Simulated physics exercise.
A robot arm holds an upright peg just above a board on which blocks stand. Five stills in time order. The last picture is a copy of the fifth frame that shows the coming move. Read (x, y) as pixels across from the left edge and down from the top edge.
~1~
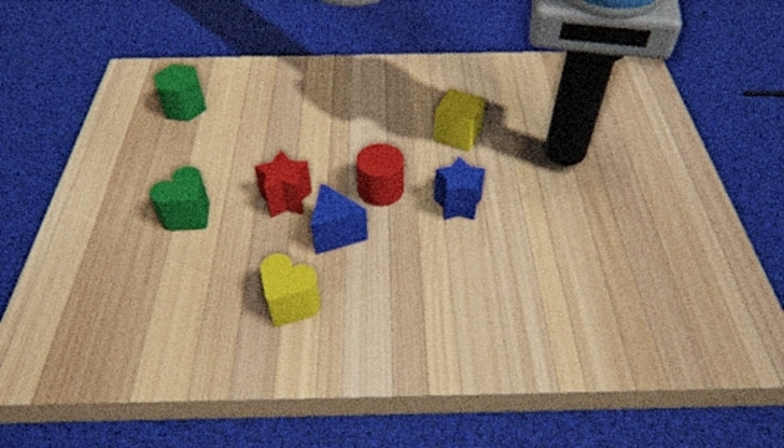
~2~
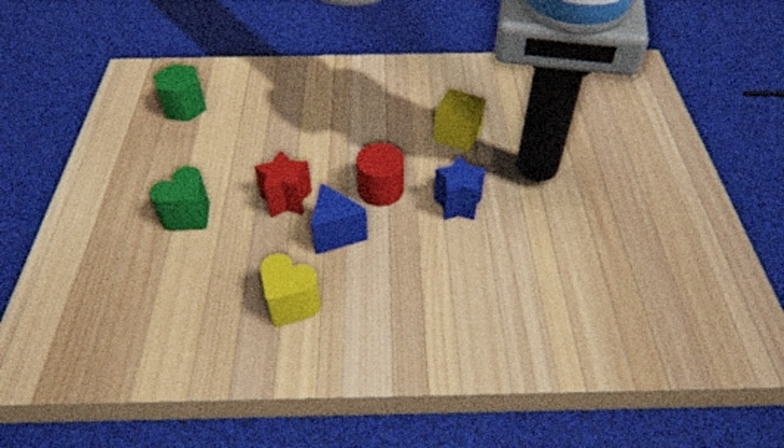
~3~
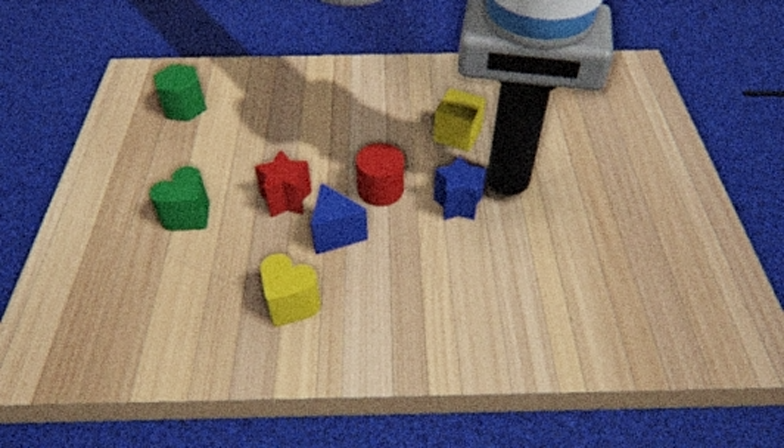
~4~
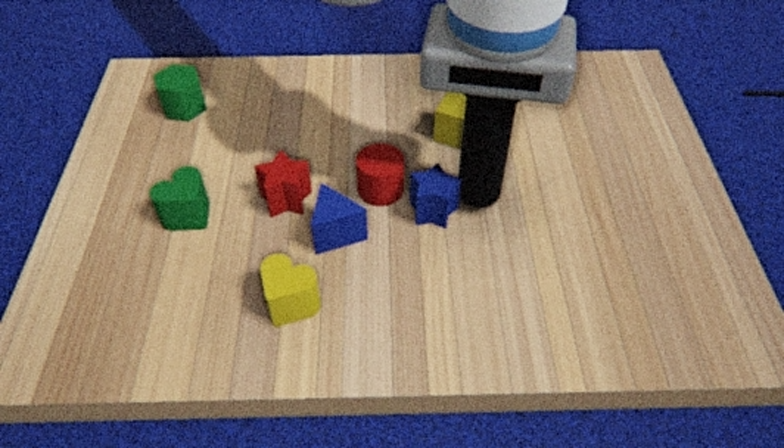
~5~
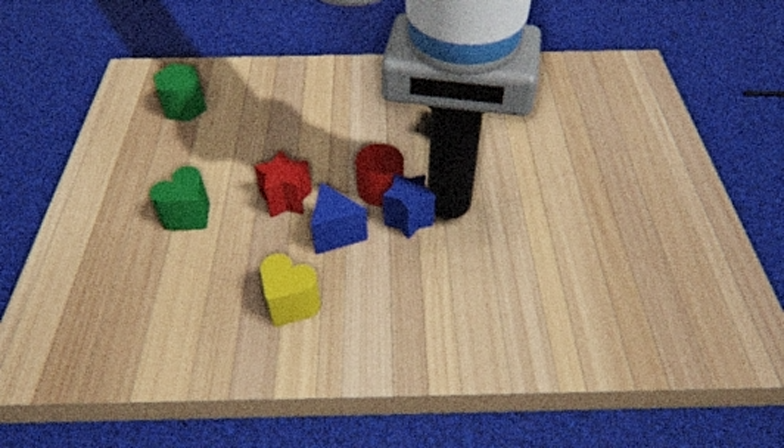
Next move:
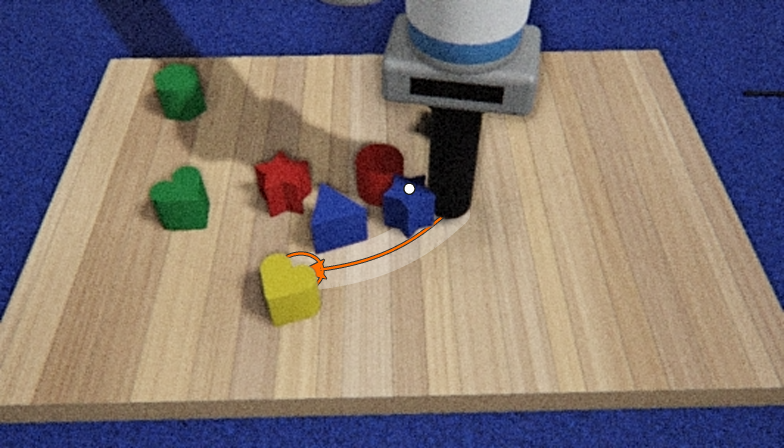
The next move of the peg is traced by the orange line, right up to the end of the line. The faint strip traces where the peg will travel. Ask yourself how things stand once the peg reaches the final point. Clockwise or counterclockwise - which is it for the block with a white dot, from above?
Its spin: Clockwise.
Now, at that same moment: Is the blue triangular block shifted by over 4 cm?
My answer is yes.
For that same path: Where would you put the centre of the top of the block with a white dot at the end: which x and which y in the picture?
Its top face will be centred at roughly (288, 210).
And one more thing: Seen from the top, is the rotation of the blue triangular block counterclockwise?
No, I don't think so.
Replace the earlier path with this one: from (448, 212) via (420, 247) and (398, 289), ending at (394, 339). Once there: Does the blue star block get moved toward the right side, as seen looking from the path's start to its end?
It seems so.
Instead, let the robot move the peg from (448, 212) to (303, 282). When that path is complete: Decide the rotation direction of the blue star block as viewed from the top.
The answer is clockwise.
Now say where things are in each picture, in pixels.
Peg's lower end at (565, 153); red star block at (281, 169); yellow heart-shaped block at (285, 276); blue triangular block at (333, 205); blue star block at (461, 174), in the first frame.
Peg at (537, 168); blocks still, in the second frame.
Peg at (508, 181); blocks still, in the third frame.
Peg at (478, 193); blue star block at (435, 181), in the fourth frame.
Peg at (449, 204); red star block at (281, 169); yellow heart-shaped block at (285, 276); blue triangular block at (333, 205); blue star block at (409, 189), in the fifth frame.
Drawn move, from (448, 212) over (408, 241) and (357, 263) to (299, 272); the dot is on the blue star block.
What follows on the original path. One third of the way, peg at (408, 234); blue triangular block at (320, 205), turned 15° clockwise; blue star block at (367, 204), turned 30° clockwise.
Two thirds of the way, peg at (356, 255); blue triangular block at (283, 203), turned 55° clockwise; blue star block at (322, 212), turned 55° clockwise.
At the end, peg at (297, 264); red star block at (279, 166), turned 15° clockwise; yellow heart-shaped block at (280, 278), turned 15° anticlockwise; blue triangular block at (256, 194), turned 90° clockwise; blue star block at (288, 210), turned 95° clockwise.
